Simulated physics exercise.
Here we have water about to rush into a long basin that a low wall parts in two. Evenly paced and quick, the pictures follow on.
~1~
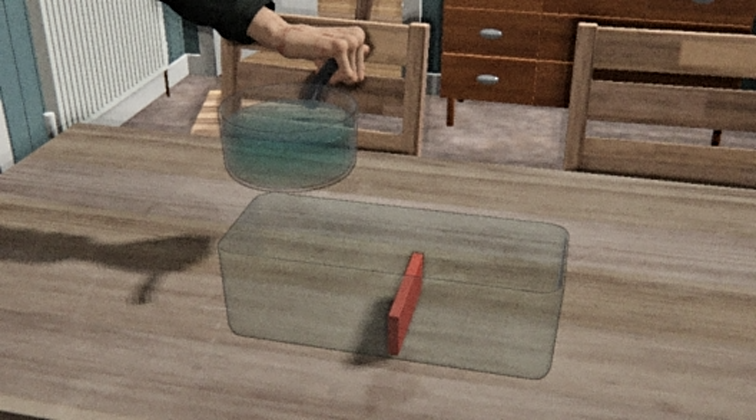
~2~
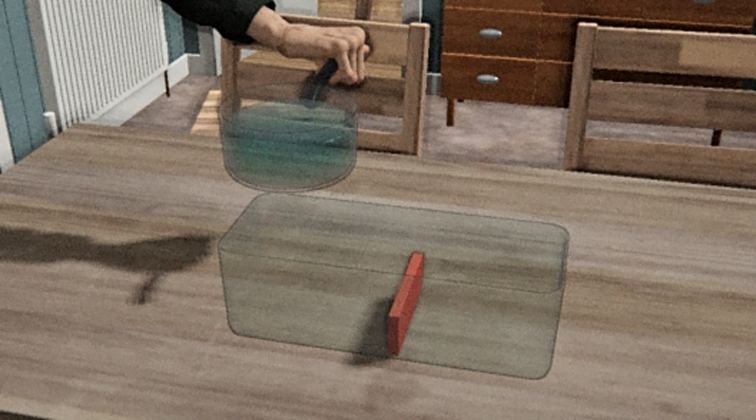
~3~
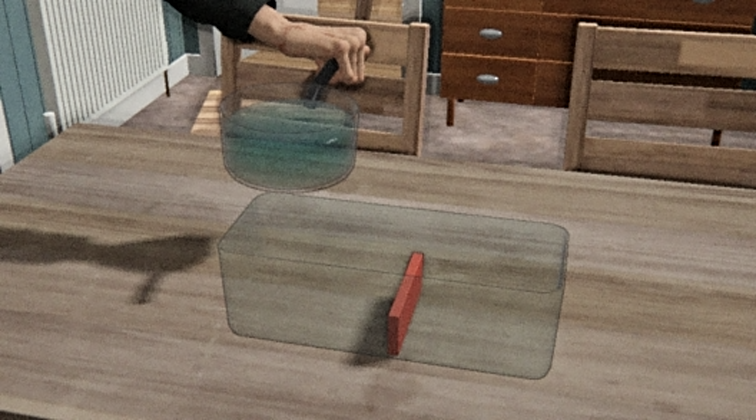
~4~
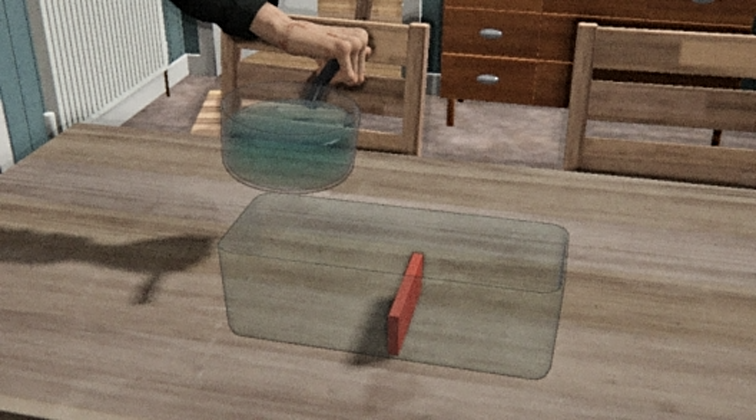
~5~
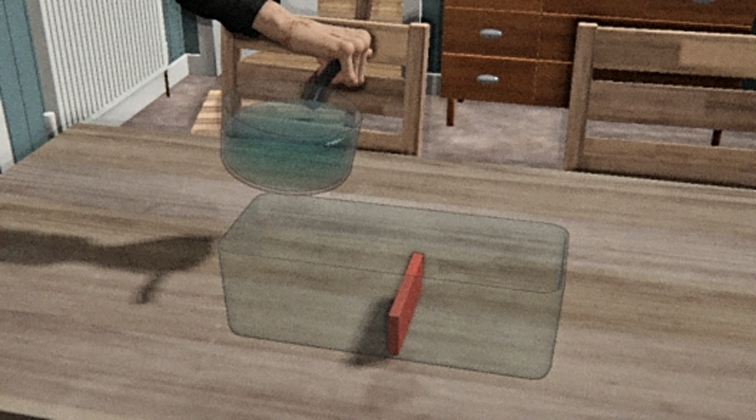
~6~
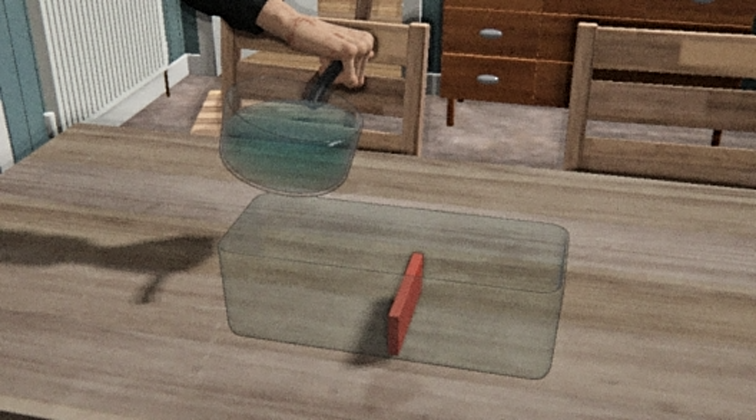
A glass pot of blue-green water, gripped by a hand at its dark handle, tilted slightly to the right above a clear, empty basin with a low red wall inside, which stayed still on the wooden table.
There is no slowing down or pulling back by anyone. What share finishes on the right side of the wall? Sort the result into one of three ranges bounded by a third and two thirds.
It falls in the middle range, a third to two thirds.
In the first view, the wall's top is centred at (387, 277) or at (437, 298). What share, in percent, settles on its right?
First try 65 per cent, second try 5 per cent.
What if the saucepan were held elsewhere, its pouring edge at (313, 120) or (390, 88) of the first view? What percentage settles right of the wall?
About 5 % the first time, about 75 % the second.
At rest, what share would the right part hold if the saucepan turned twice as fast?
It comes to some 20 in a hundred.
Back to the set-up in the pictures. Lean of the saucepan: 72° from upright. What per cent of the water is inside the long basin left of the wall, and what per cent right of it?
Left 5 %, right 15 %.
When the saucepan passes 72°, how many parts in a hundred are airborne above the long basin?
Something like 30 per cent of it.
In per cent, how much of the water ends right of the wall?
That share comes out near 45 percent.
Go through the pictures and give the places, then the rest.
The first picture shows tilt 0°; pouring edge (355, 114); surface from (229, 114) to (354, 126); the long basin's rim runs from (238, 221) to (566, 260); the wall's top is at (406, 284).
The second picture shows tilt 1°; pouring edge (355, 115); surface from (230, 114) to (354, 126).
The third picture shows tilt 2°; pouring edge (356, 117); surface from (230, 114) to (355, 127).
The fourth picture shows tilt 5°; pouring edge (357, 120); surface from (231, 114) to (355, 127).
The fifth picture shows tilt 9°; pouring edge (359, 125); surface from (231, 114) to (357, 128).
The sixth picture shows tilt 14°; pouring edge (360, 131); surface from (232, 115) to (359, 129).
A moment on, the saucepan is tipped part way and 47 per cent is still to pour, 7 is left of the wall and 16 right of it.
Next, the saucepan is tipped right over and 6 per cent is still to pour, 47 is left of the wall and 42 right of it.
Then the saucepan is tipped right over and 0 per cent is still to pour, 56 is left of the wall and 43 right of it.
Later the saucepan is tipped right over and 0 per cent is still to pour, 56 is left of the wall and 43 right of it.
At rest 56 per cent lies left of the wall, 43 right of it and 1 outside.
